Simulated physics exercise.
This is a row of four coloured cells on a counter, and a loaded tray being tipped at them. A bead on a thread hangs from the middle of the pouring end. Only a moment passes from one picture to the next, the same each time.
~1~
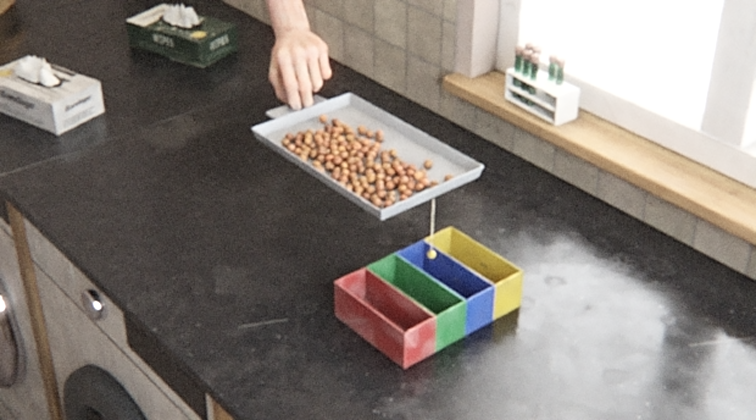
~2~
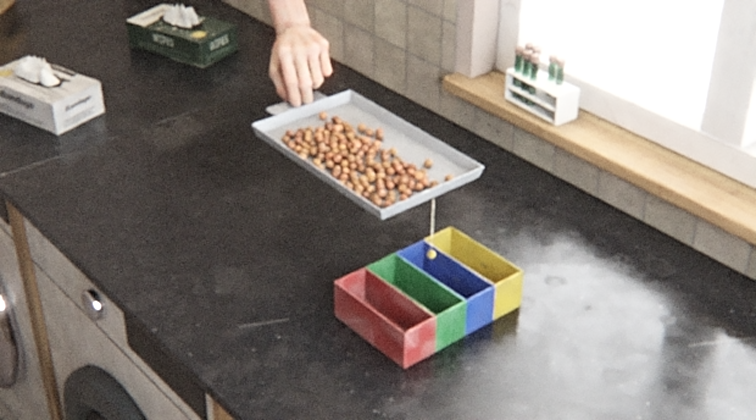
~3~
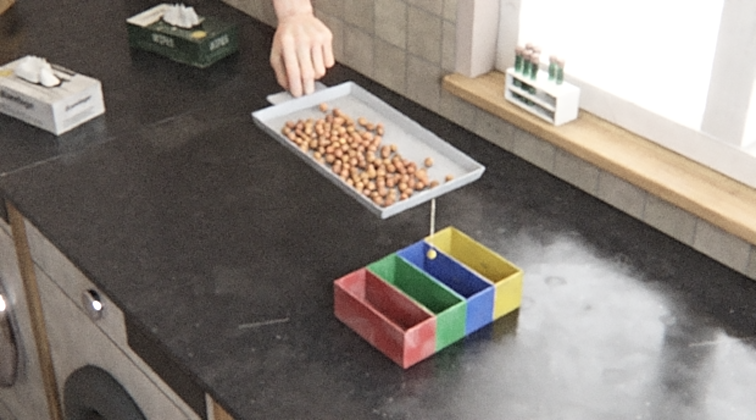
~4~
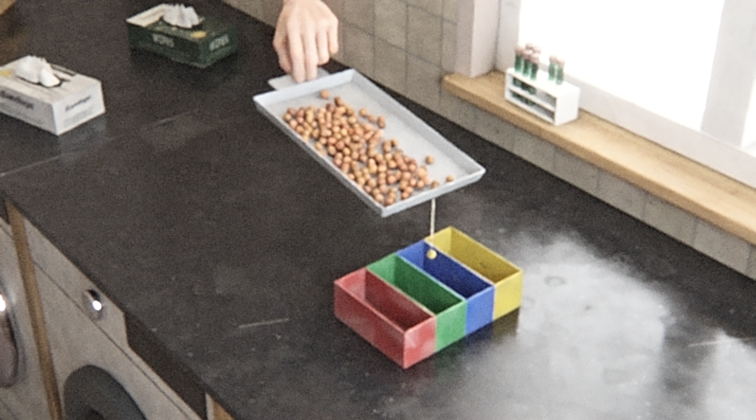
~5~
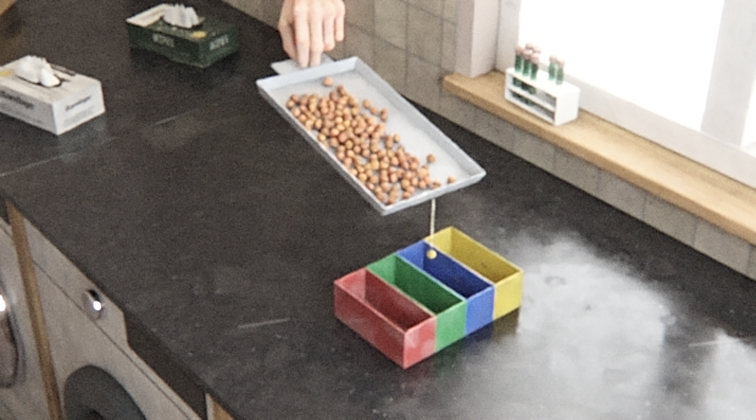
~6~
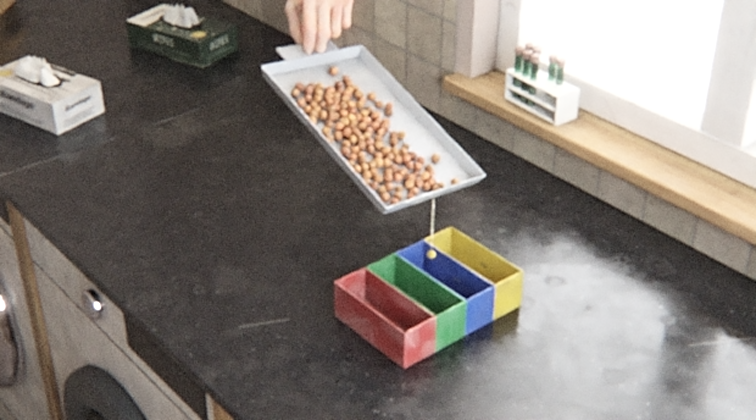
At first, a hand holds a gray tray of hazelnuts nearly level above a row of red, green, blue and yellow cells on a dark counter, a bead hanging from its front edge. Then the hand gradually raises the back of the tray, steepening its slant, and the nuts shift slightly.
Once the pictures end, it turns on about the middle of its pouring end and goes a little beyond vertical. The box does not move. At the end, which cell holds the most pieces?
The yellow one ends fullest.
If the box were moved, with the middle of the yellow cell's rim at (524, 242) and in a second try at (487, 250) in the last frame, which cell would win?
In turn: The blue cell; the yellow one.
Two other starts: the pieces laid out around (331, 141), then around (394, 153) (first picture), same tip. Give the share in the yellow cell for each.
First some 40, then 40 per cent.
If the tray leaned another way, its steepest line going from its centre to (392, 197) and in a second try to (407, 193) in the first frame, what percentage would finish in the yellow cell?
In turn 0 and 10 in a hundred.
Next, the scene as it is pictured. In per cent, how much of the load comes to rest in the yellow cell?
Near 40 %.
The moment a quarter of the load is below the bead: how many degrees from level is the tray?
At about 80°.
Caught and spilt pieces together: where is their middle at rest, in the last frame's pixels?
Roughly at (483, 292).
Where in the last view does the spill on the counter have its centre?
Roughly at (543, 274).
Shortly afterwards, tray tipped steeply; the bulk on the tray; only a few in the yellow cell; a little falling or outside the box.
Next, tray tipped past a quarter turn; a little on the tray; near a quarter in the yellow cell; a little in the blue cell; a little in the green cell; near a third falling or outside the box.
Some moments later, tray tipped past a quarter turn; near a third in the yellow cell; near a quarter in the blue cell; a little in the green cell; near a third falling or outside the box.
In the end, tray tipped past a quarter turn; near a third in the yellow cell; near a quarter in the blue cell; a little in the green cell; none at all in the red cell; near a third outside the box.
